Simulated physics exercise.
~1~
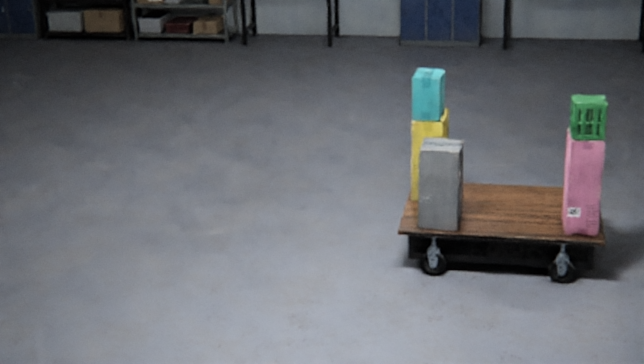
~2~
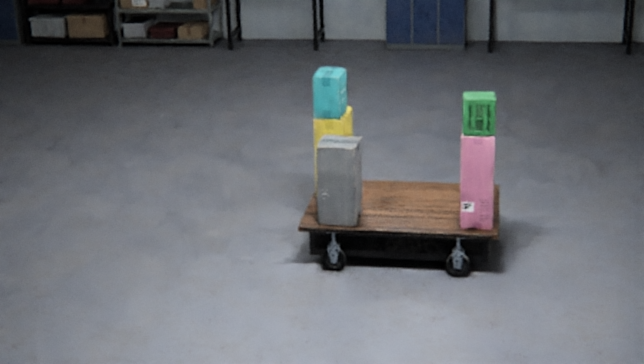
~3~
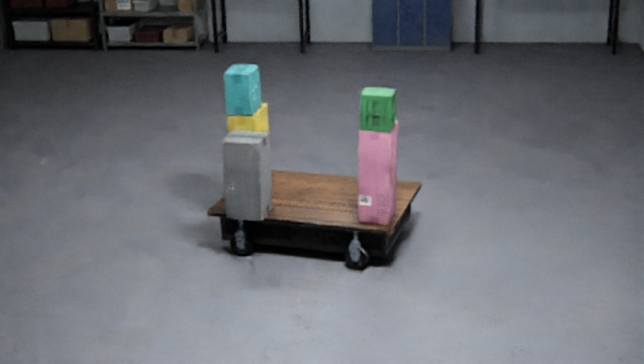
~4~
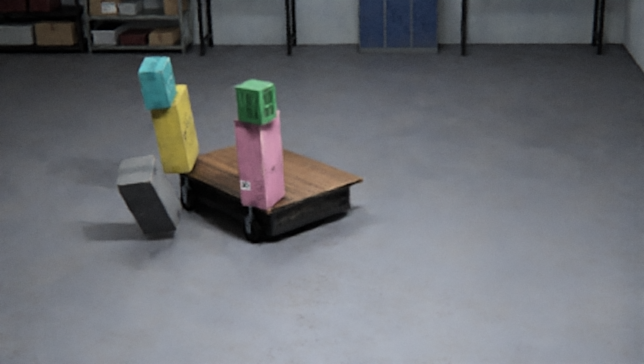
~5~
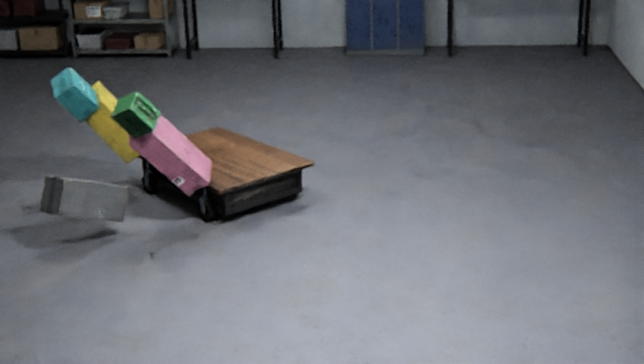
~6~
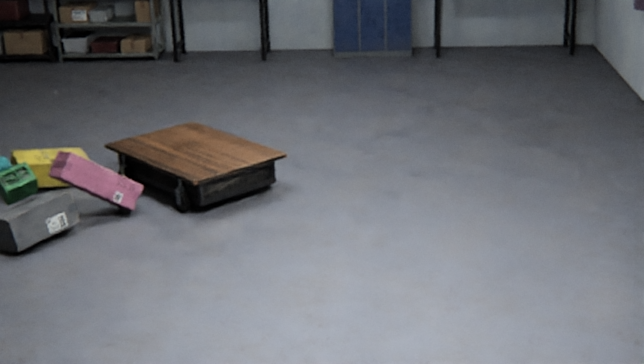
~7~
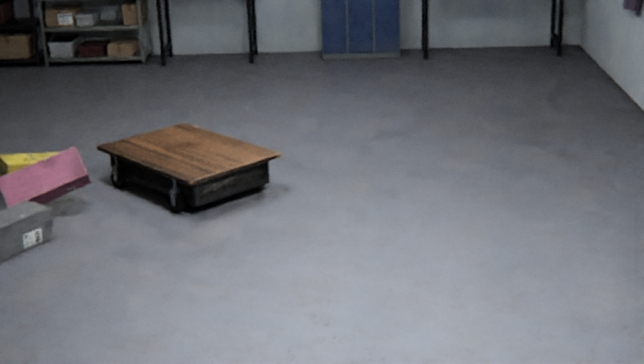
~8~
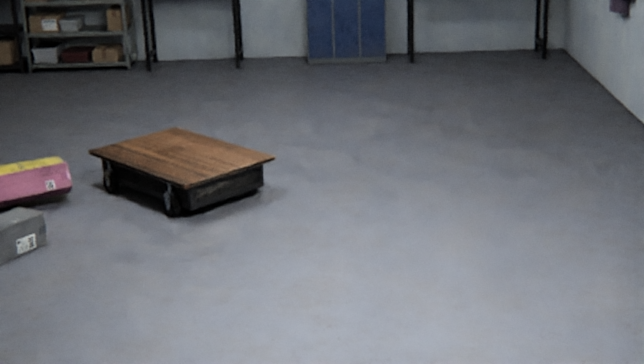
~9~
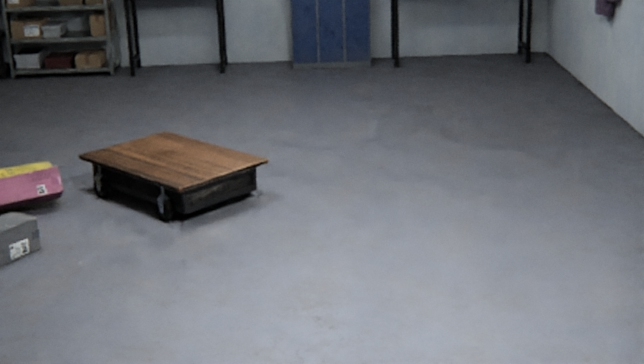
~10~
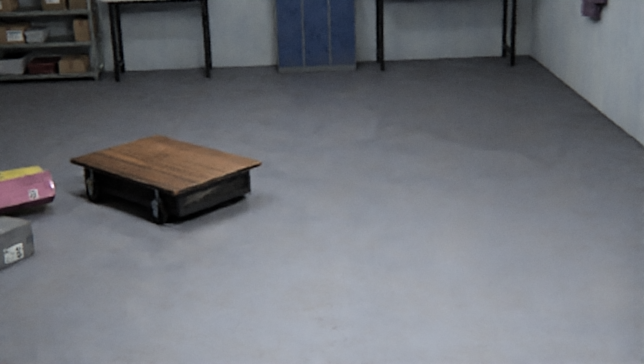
A low wooden-topped cart carrying five upright blocks rolls leftward across the grey concrete floor of a storeroom, seen from slightly above, with shelves and a blue cabinet along the back wall. A green crate sits on a pink box at the right, while a turquoise box tops a yellow one behind a grey box at the left. As the cart turns, the grey box tips off the left side first. The others lean over and tumble after it. The cart stops with its deck bare, and the pink, yellow and grey boxes lie on the floor at the left edge.
